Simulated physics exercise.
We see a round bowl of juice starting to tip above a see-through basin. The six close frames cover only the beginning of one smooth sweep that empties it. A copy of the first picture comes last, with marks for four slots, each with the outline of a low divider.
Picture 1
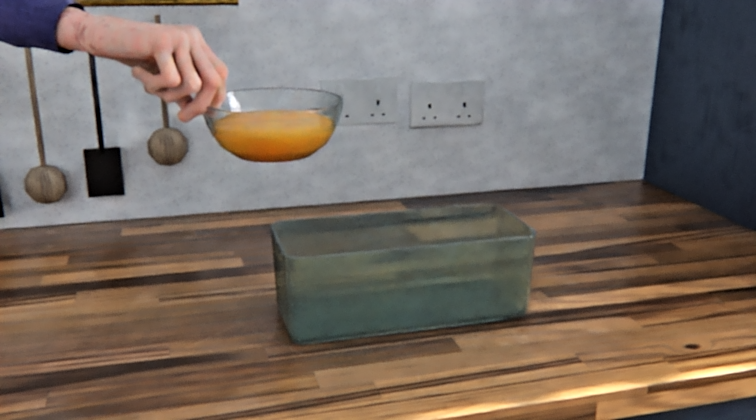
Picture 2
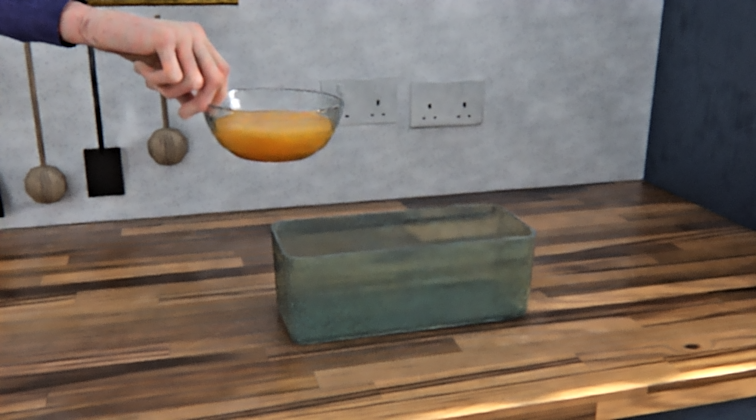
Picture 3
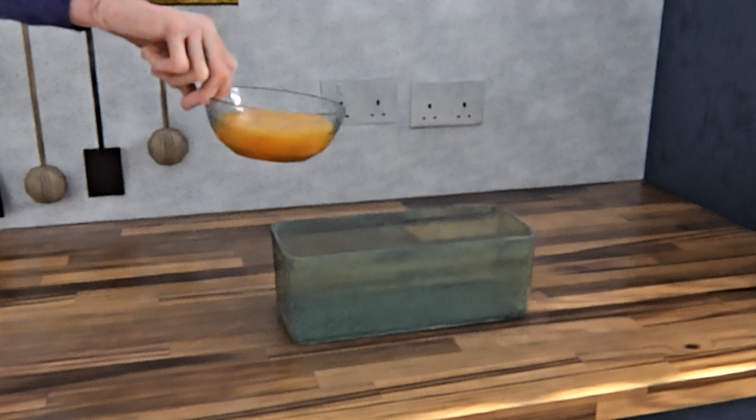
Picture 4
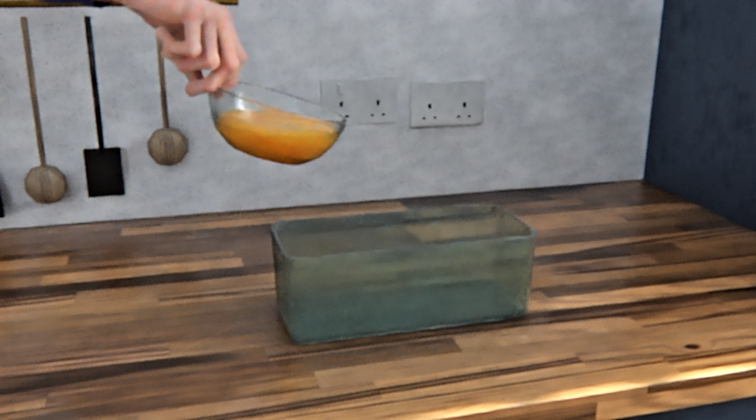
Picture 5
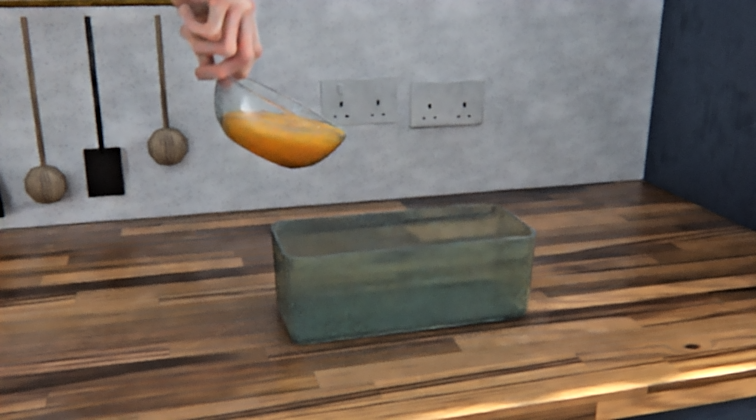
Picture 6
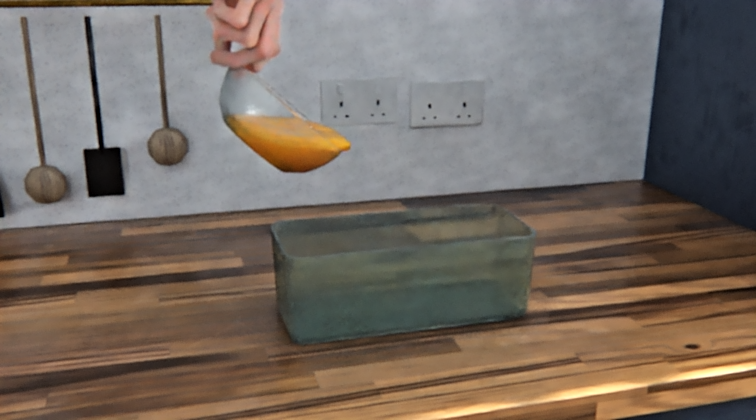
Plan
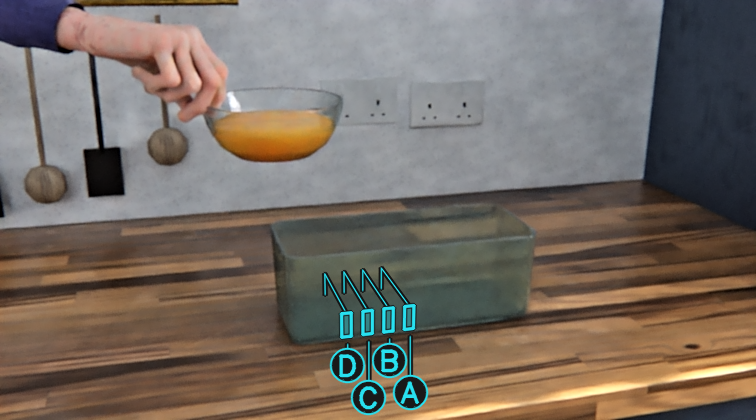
A round glass bowl of orange juice, held at its left rim by a hand, hangs nearly level above a see-through basin on a wooden counter. The hand rises and moves right, tilting the bowl further and further, its right side lowering, until juice just crosses the lower lip.
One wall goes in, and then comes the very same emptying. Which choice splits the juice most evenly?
B.
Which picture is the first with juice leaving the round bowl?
In picture 6.
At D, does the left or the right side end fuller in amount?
More ends on the right.
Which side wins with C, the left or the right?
The right one.
In cyan, A at (410, 336); B at (389, 338); C at (368, 341); D at (347, 344).
Choosing A, about 73 % ends left of the wall and 19 % right of it; 9 % is lost outside.
Choosing B, about 48 % ends left of the wall and 48 % right of it; 4 % is lost outside.
Choosing C, about 25 % ends left of the wall and 73 % right of it.
Choosing D, about 16 % ends left of the wall and 82 % right of it; 3 % is lost outside.
